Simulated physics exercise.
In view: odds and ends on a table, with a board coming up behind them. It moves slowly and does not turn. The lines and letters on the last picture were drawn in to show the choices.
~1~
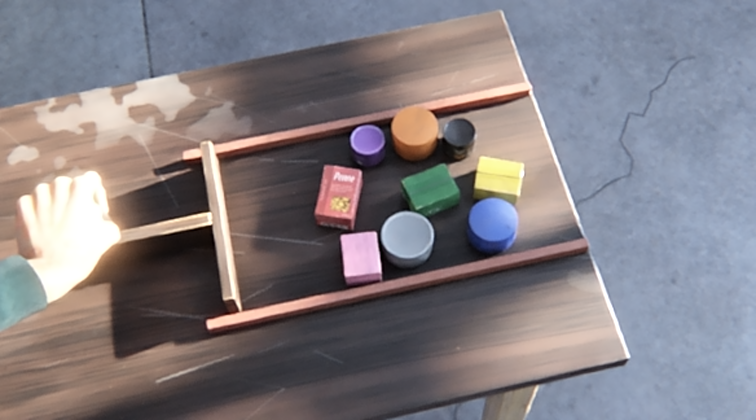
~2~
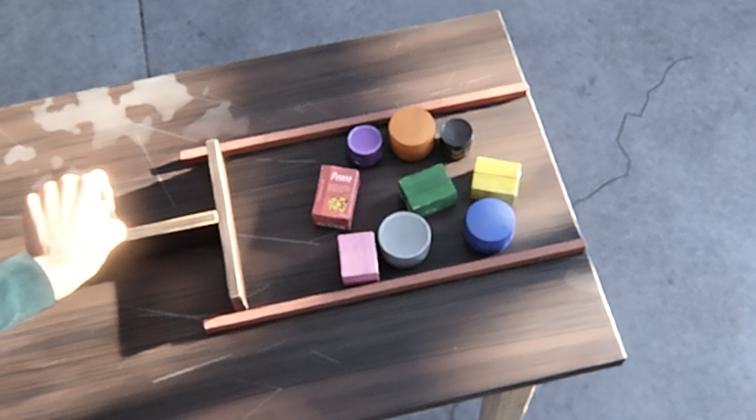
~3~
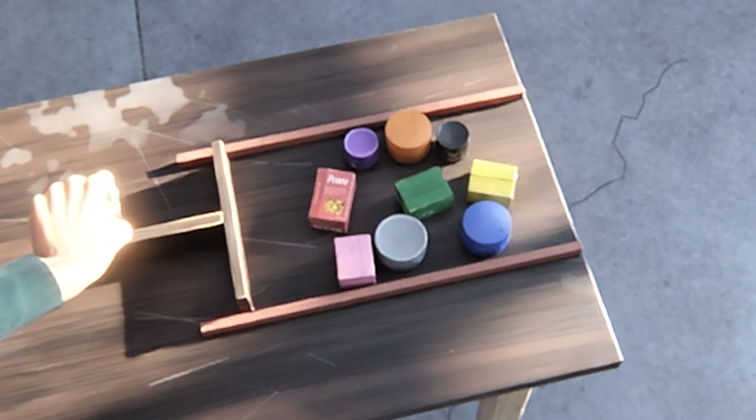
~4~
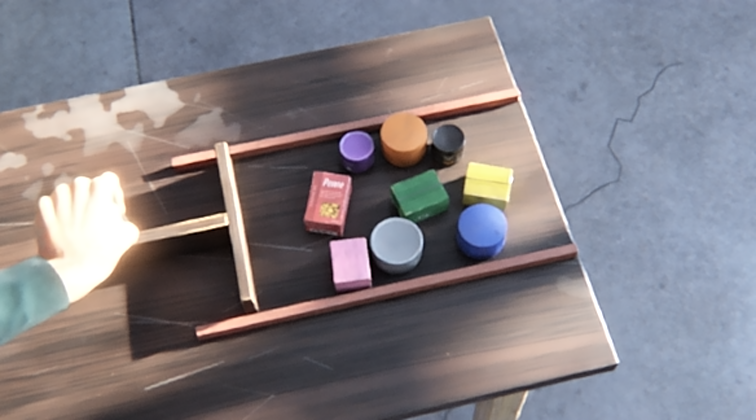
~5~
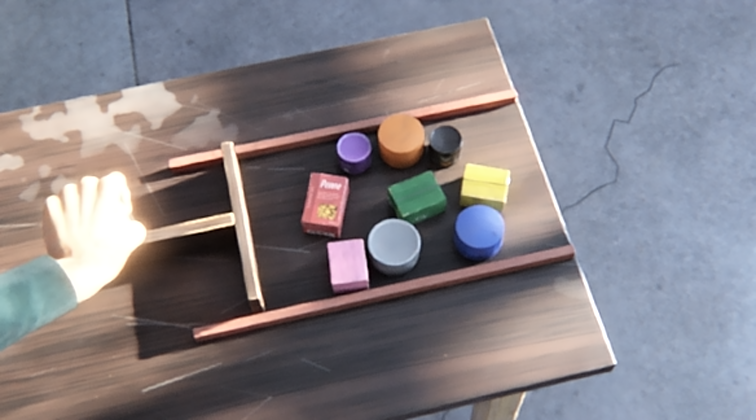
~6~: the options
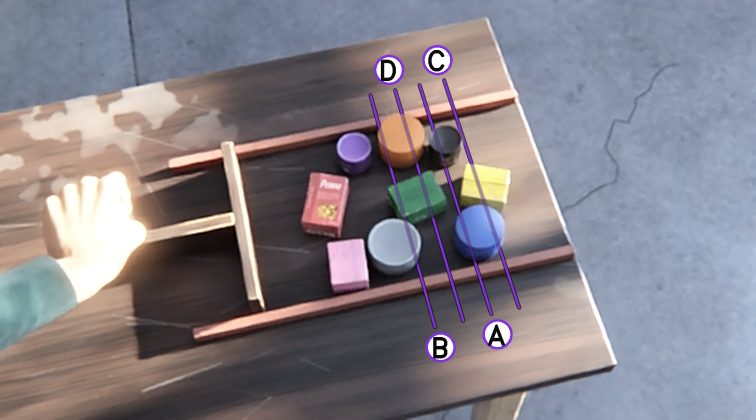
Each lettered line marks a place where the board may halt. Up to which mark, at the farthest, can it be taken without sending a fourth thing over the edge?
At C, and not beyond.
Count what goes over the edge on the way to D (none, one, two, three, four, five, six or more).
The count is none.
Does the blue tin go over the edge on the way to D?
No.
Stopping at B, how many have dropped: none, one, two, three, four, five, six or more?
By then, none.
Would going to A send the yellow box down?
Yes.
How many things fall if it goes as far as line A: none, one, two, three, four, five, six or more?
Two.
On the marked copy, A at (453, 192); B at (400, 203); C at (479, 186); D at (427, 197).
Taking C. A third of the way, board (328, 198); pink block (366, 262); grey jar (407, 246).
Two thirds of the way, board (413, 180); yellow box (522, 175); blue tin (540, 224).
When it is over, board (477, 167); blue tin over the edge; yellow box over the edge; two fallen.
As for the rest, A is within the limit but short; B is within the limit but short; D is within the limit but short.
